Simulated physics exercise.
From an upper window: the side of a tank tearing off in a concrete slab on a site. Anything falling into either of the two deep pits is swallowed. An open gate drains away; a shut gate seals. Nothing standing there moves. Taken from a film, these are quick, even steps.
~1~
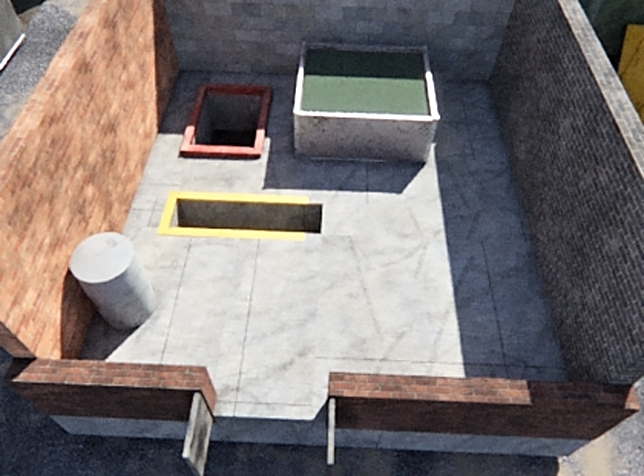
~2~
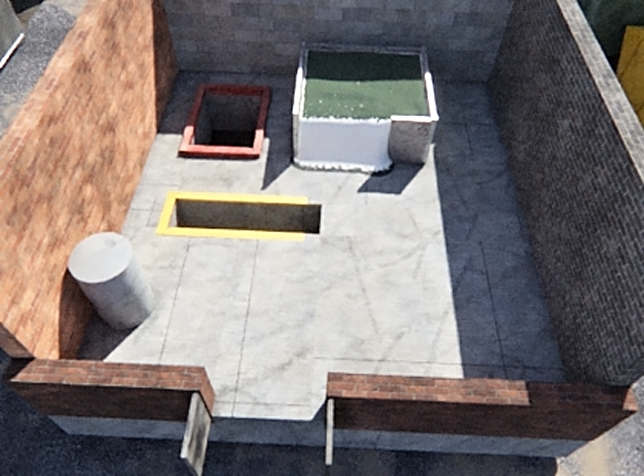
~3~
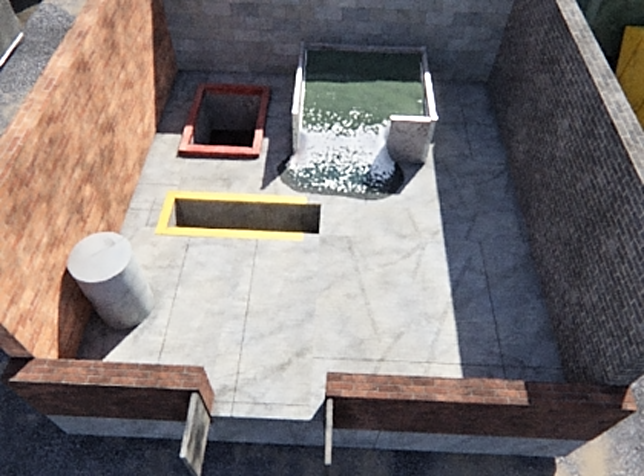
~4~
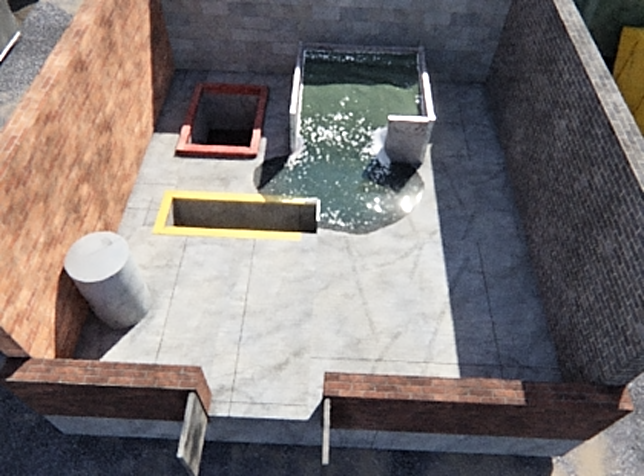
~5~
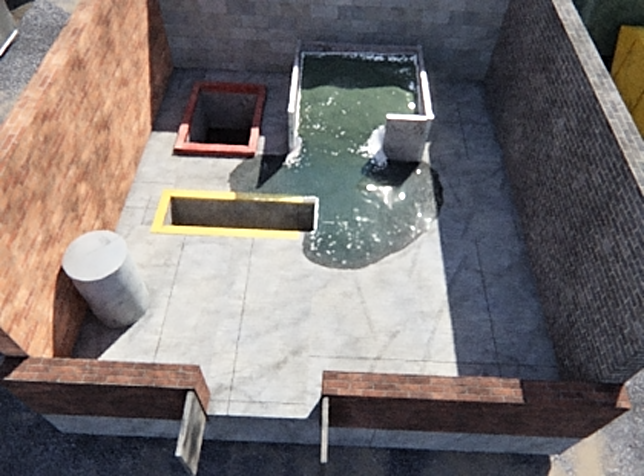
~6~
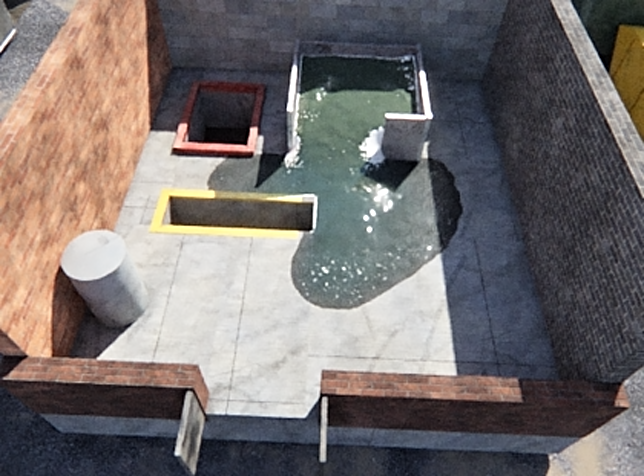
Walled concrete yard seen from above, a tank's front side tearing off and green water pouring out, spreading across the slab.
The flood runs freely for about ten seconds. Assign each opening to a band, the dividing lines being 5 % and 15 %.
The gate lands in the 5 to 15 % range; the yellow pit lands over 15 %; the red pit lands under 5 %.
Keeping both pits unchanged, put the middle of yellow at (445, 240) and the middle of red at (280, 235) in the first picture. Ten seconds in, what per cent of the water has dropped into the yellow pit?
Share for yellow, in per cent: 35.
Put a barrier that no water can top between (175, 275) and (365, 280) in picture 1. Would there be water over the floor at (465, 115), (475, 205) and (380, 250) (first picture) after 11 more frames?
Okay, the first comes out left untouched, the next left untouched, and the last soaked.
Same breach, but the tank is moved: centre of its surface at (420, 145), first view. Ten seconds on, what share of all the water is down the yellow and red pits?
Within ten seconds the yellow pit collects 15 percent of the total and the red pit 0 percent.
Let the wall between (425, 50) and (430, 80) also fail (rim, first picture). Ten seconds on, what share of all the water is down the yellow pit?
That would be yellow at 20 percent.
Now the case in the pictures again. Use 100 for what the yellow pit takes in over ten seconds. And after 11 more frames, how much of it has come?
Result: 50 % of the ten-second total.
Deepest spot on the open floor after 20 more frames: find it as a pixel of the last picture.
Deepest spot: Around (472, 402).
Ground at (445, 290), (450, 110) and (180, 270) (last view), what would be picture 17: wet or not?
Points in order - 1: Inundated; 2: Unwetted; 3: Unwetted.
A moment on, water covers 40 % of the floor; the gate 1 %, the yellow pit 14 %, the red pit 0 %.
Next, water covers 45 % of the floor; the gate 3 %, the yellow pit 24 %, the red pit 0 %.
Then, water covers 45 % of the floor; the gate 7 %, the yellow pit 32 %, the red pit 0 %.
Later, water covers 65 % of the floor; the gate 11 %, the yellow pit 40 %, the red pit 0 %.
In the end, water covers 85 % of the floor; the gate 13 %, the yellow pit 46 %, the red pit 0 %.
